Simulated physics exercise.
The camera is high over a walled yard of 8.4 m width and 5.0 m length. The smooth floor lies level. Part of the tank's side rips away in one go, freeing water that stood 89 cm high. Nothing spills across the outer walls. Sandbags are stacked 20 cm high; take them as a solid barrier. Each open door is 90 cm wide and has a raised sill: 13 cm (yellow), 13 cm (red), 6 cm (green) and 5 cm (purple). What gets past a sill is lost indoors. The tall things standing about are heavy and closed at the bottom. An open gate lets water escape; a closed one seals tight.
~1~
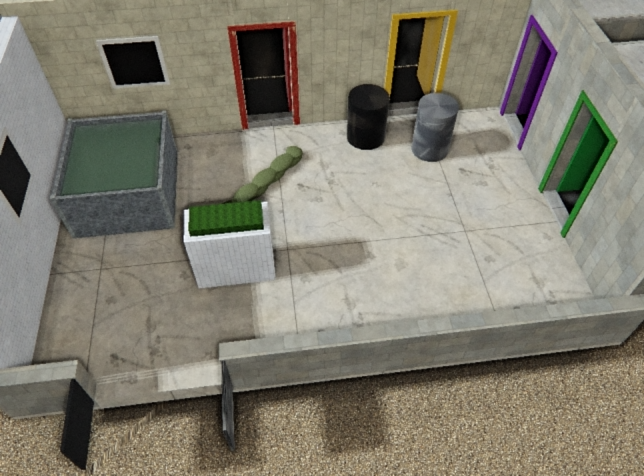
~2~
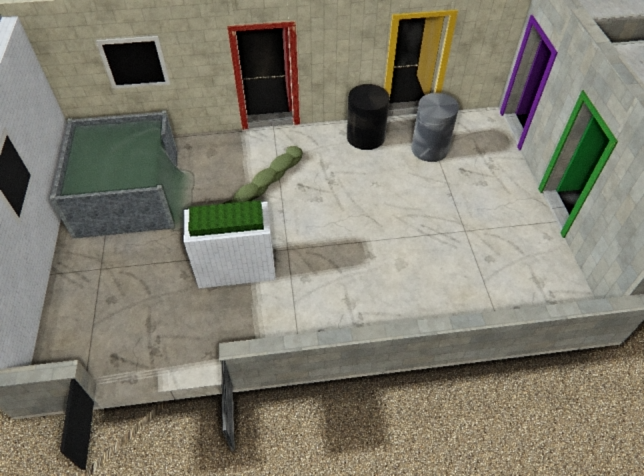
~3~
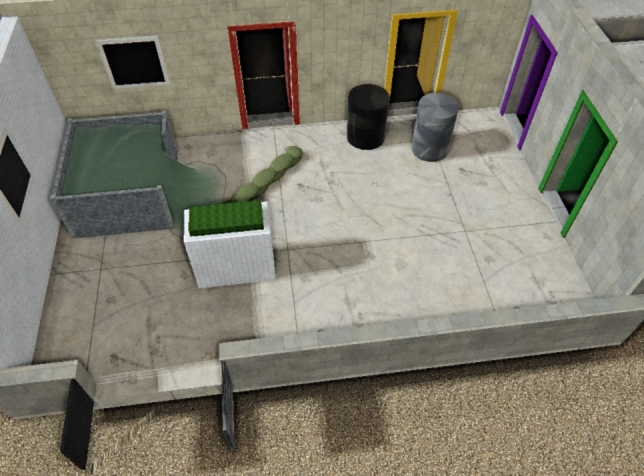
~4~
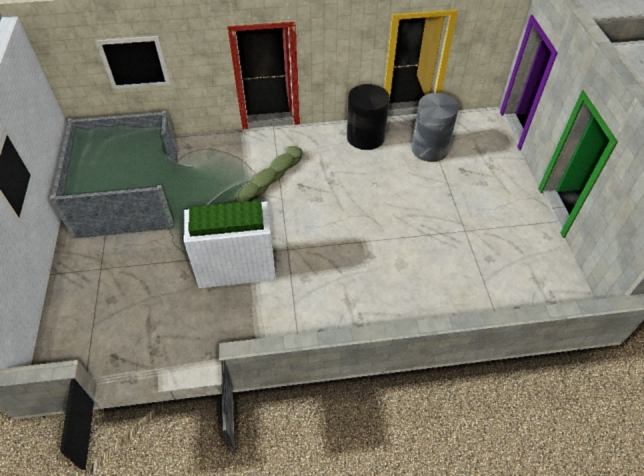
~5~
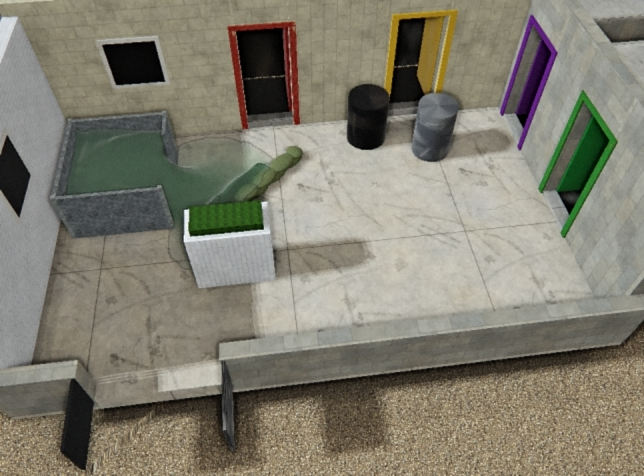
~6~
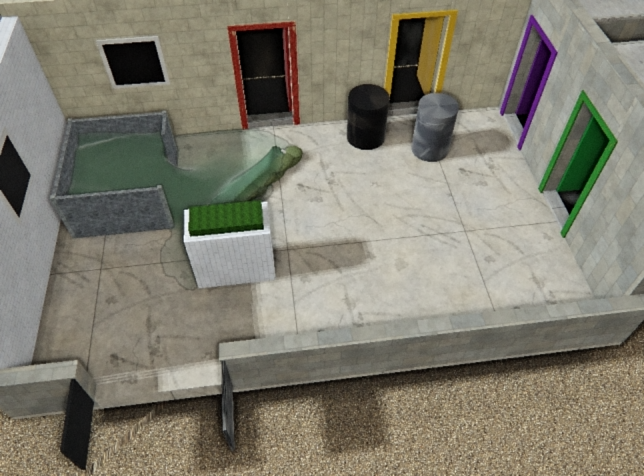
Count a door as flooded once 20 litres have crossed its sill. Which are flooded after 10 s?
Door by door: At the yellow door it stays under the limit; at the red door it goes over the limit; at the green door it exceeds the limit; at the purple door it goes over the limit.
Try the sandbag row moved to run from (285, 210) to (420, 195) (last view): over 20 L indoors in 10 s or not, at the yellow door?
Against that limit: Yellow not over.
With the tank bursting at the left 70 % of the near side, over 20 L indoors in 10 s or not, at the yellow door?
Against that limit: Yellow not over.
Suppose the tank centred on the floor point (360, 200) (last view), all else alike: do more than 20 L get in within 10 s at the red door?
Then: Red not over.
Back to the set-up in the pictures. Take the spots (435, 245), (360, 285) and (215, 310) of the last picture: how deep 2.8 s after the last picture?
About 2, 1 and 0 cm.
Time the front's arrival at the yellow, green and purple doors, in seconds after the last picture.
Arrival: Yellow 0.8 s, green 2.2 s, purple 1.6 s.
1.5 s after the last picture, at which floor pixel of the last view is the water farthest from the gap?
At about (496, 113).
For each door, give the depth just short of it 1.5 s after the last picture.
Depths in cm: Yellow 7, red 33, green 0, purple 3.
Then, 0.7 s after the last picture water covers 30 % of the floor and is deepest (46 cm) near (210, 215); yellow door not reached, red door 28 cm at the sill, 18 L in, green door not reached, purple door not reached.
Then, 1.5 s after the last picture water covers 50 % of the floor and is deepest (40 cm) near (338, 126); yellow door 7 cm at the sill, 0 L in, red door 33 cm at the sill, 122 L in, green door not reached, purple door not reached.
Then, 2.8 s after the last picture water covers 70 % of the floor and is deepest (26 cm) near (339, 132); yellow door 4 cm at the sill, 0 L in, red door 24 cm at the sill, 232 L in, green door 15 cm at the sill, 11 L in, purple door 12 cm at the sill, 44 L in.
Then, 5.3 s after the last picture water covers 80 % of the floor and is deepest (14 cm) near (339, 132); yellow door 2 cm at the sill, 0 L in, red door 12 cm at the sill, 270 L in, green door 5 cm at the sill, 52 L in, purple door 8 cm at the sill, 95 L in.
Then, 9.3 s after the last picture water covers 95 % of the floor and is deepest (8 cm) near (86, 148); yellow door 4 cm at the sill, 0 L in, red door 6 cm at the sill, 270 L in, green door 6 cm at the sill, 56 L in, purple door 4 cm at the sill, 103 L in.
